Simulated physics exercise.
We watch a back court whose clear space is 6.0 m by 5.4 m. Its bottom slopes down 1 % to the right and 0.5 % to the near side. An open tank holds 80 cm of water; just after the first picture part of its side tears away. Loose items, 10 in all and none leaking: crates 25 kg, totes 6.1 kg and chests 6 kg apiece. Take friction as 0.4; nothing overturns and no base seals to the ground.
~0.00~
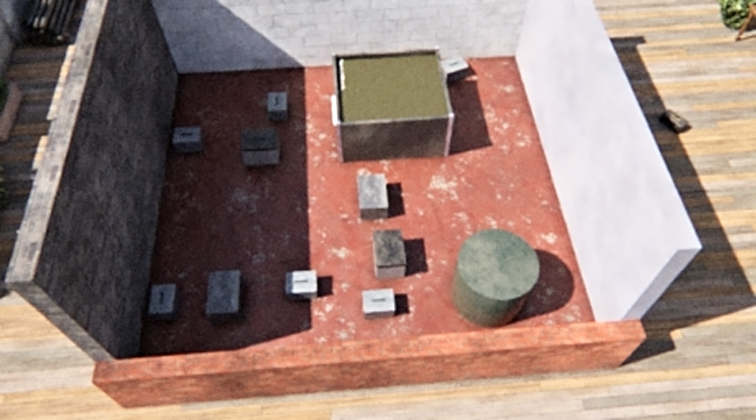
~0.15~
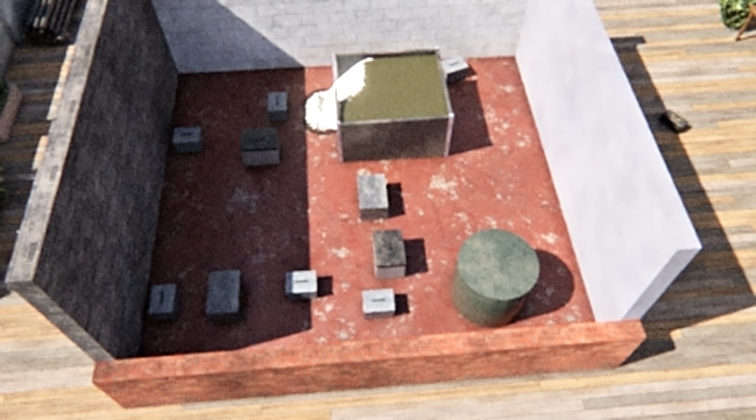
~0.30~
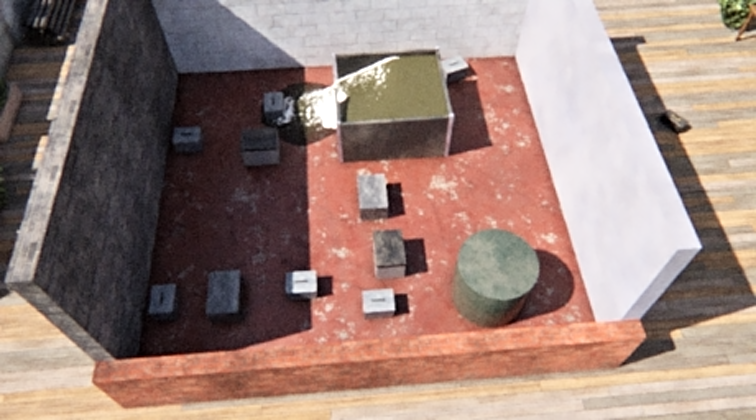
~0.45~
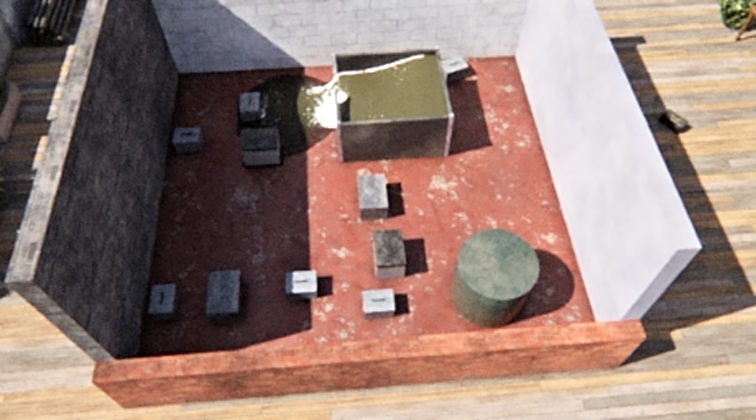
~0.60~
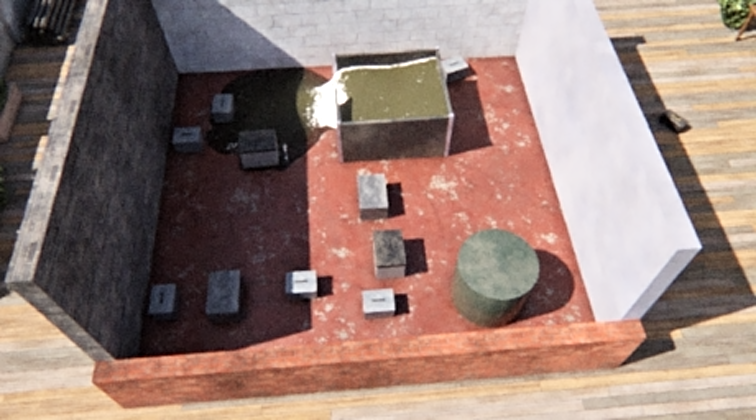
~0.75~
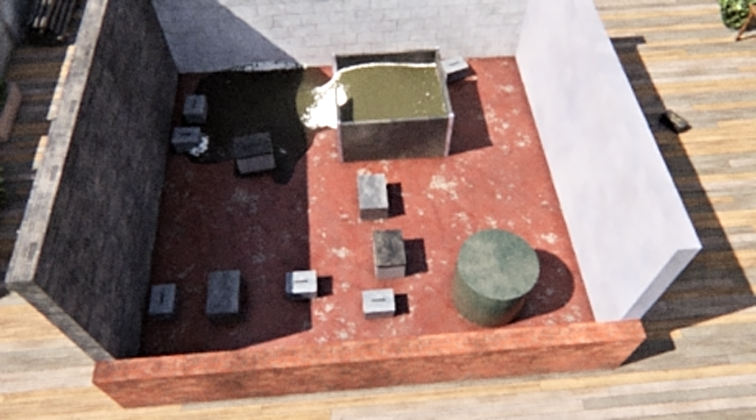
Murky water bursts white and foaming from the left side of an open tank at the back of a red-floored, walled court. It spreads leftward as a dark sheet, pushing a small pale box along the back toward the left wall, and a darker box nearby shifts slightly.
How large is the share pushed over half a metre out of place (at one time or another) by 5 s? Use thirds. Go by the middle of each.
That comes to at least two thirds.
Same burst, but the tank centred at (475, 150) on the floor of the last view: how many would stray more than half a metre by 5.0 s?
Then 4.
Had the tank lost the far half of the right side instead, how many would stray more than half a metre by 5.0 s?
Then 3.
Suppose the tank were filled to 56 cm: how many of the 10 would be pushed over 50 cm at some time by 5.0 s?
Then 4.
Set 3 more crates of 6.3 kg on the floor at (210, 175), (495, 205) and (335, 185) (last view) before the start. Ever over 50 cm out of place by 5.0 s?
In that order: Past it, short of it, less.
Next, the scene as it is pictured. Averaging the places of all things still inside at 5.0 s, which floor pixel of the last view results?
At about (340, 278).
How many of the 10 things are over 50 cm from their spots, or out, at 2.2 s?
By then 3.
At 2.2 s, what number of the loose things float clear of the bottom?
I count 2.
After 1.1 s 1 of 10 are over 50 cm from their spots; 2 afloat.
After 2.2 s 3 of 10 are over 50 cm from their spots; 2 afloat.
After 3.5 s 4 of 10 are over 50 cm from their spots; 4 afloat.
After 5.0 s 7 of 10 are over 50 cm from their spots, and 7 have been at some point; 7 afloat.
